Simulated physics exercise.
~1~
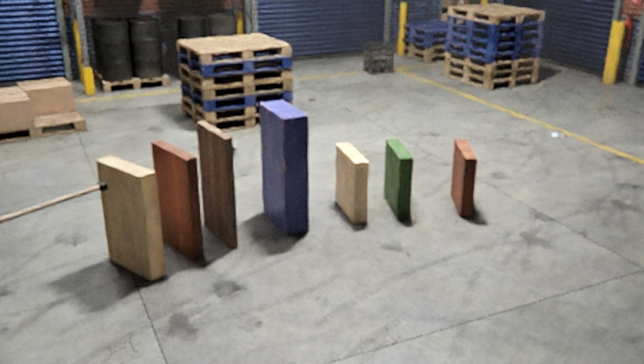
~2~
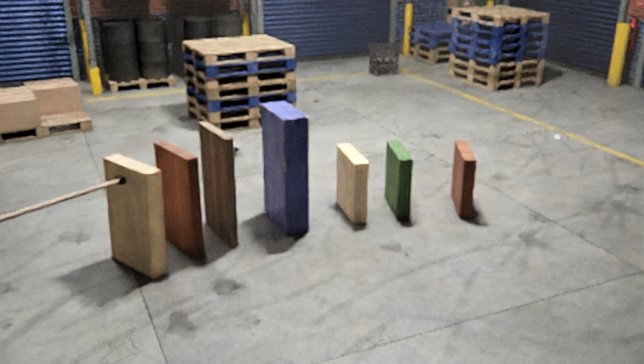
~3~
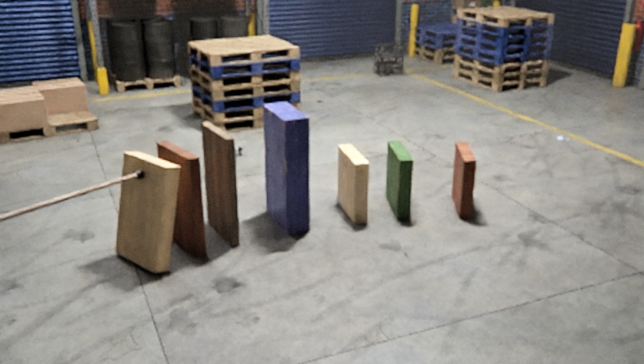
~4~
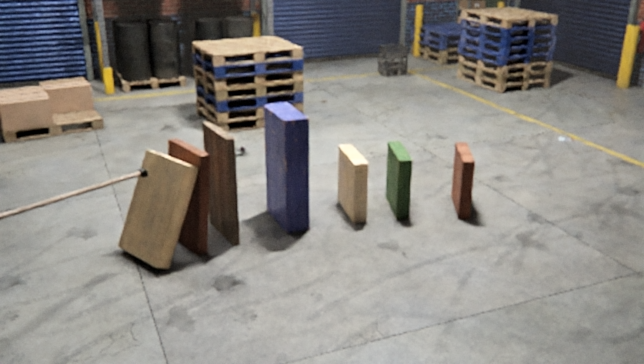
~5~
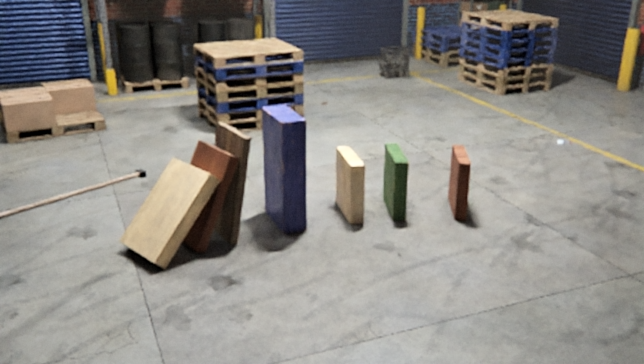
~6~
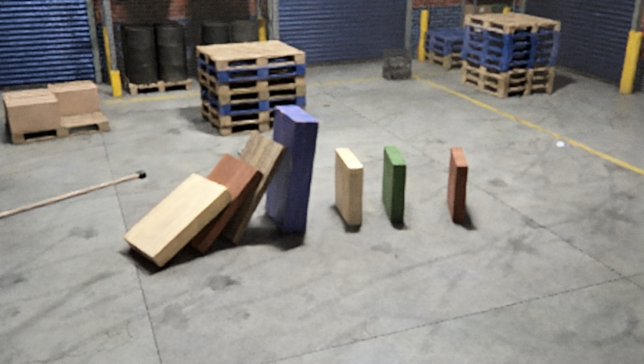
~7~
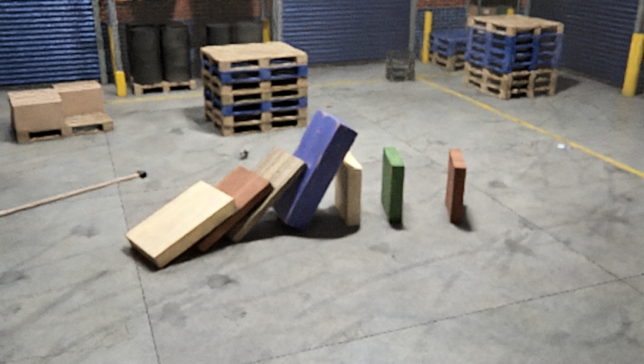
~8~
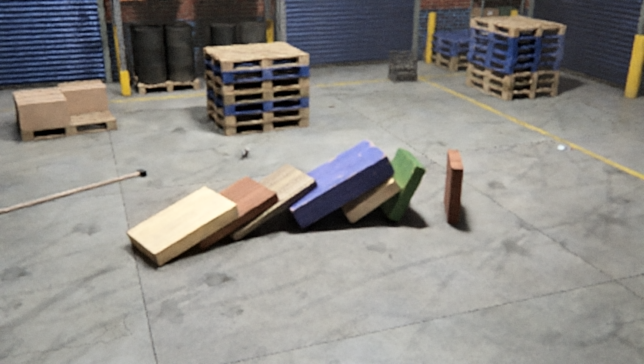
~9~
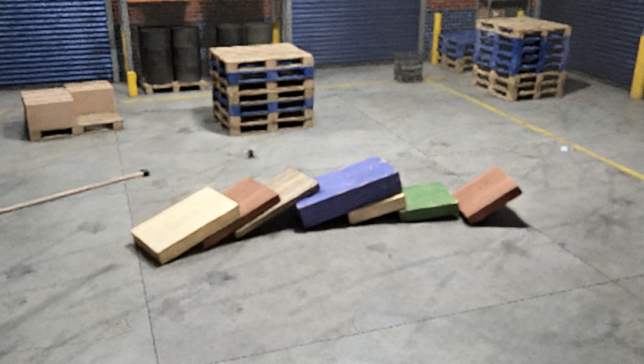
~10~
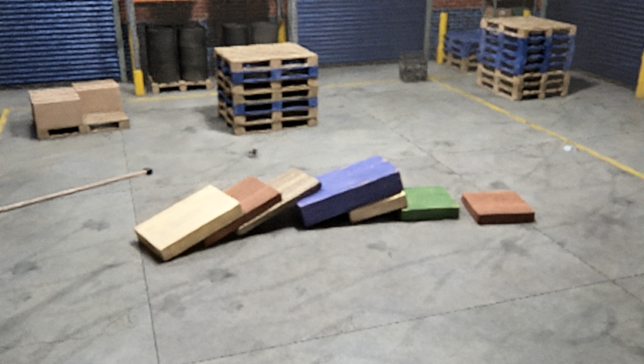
Seven upright wooden boards on a warehouse floor toppling rightward one after another after a pole tips the first, all ending fallen.
